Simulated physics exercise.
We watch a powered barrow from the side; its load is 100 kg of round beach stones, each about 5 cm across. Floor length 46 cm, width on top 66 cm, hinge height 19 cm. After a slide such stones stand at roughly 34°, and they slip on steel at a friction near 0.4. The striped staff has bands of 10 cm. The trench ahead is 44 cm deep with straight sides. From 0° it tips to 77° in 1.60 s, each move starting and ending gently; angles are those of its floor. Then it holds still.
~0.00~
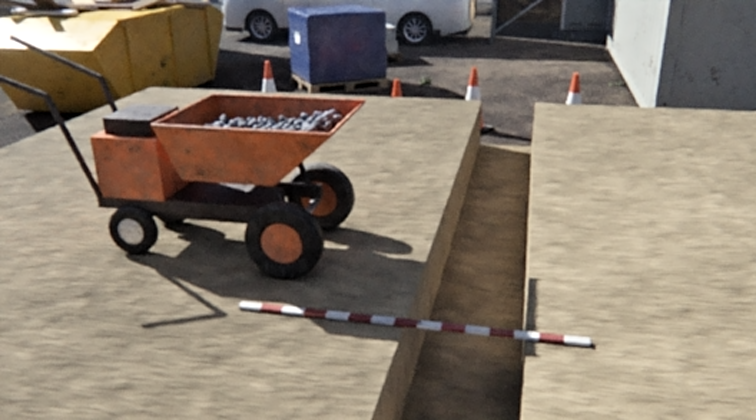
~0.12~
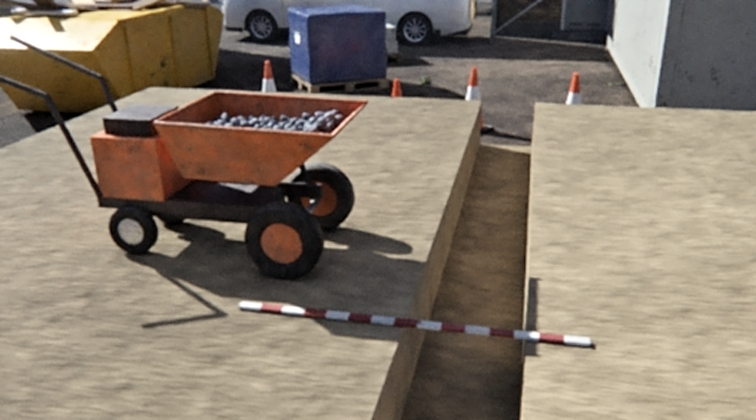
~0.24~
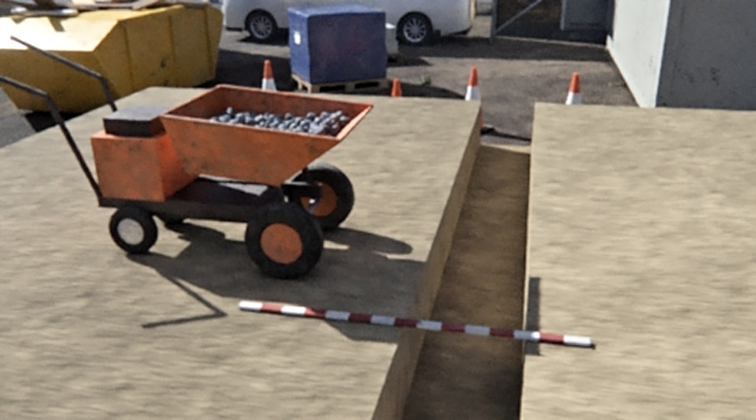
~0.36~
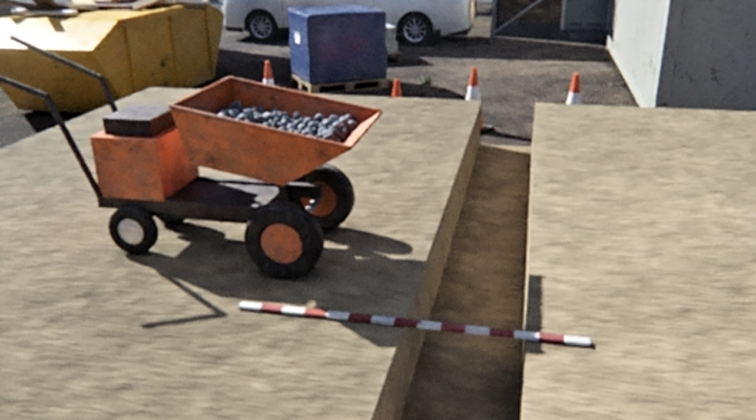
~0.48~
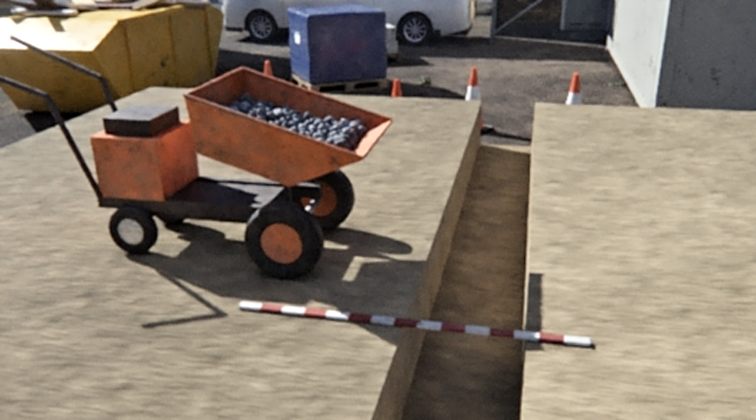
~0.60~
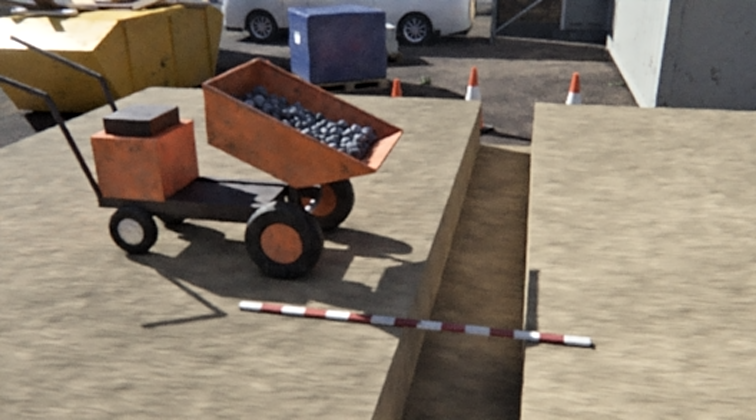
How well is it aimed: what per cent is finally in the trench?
About 100 per cent.
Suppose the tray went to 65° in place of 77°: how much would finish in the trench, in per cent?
In that case some 100 per cent.
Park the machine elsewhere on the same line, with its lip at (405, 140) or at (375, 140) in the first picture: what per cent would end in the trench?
About 80 and 100 per cent.
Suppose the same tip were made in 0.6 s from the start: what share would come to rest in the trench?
In that case some 100 per cent.
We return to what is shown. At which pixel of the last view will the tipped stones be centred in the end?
Near (486, 333).
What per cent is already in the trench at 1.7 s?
Some 90 per cent.
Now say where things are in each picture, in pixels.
In the first picture, the tray is at 0°, its lip at (331, 135); the top of the load is at (319, 118).
In the second picture, the tray is at 1°, its lip at (333, 137); the top of the load is at (321, 119); the stones move at 0.2 m/s on average.
In the third picture, lip at (340, 141), floor tilted 5°, highest stones at (296, 119); the stones move at 0.3 m/s on average.
In the fourth picture, lip at (351, 148), floor tilted 10°, highest stones at (240, 112); the stones move at 0.4 m/s on average.
In the fifth picture, the tray is at 17°, its lip at (363, 158); the top of the load is at (242, 104); the stones move at 0.5 m/s on average.
In the sixth picture, lip at (376, 172), floor tilted 24°, highest stones at (253, 97); the stones move at 0.6 m/s on average.
After 1.2 s the floor is at 65°; 95 % in the tray, 5 % in the trench; the foremost stones are at (439, 255).
After 1.7 s the floor is at 77°; 9 % in the tray, 90 % in the trench; the foremost stones are at (519, 339).
After 2.0 s the floor is at 77°; 0 % in the tray, 100 % in the trench; the foremost stones are at (519, 332).
After 4.0 s the floor is at 77°; 0 % in the tray, 100 % in the trench; the foremost stones are at (519, 333).
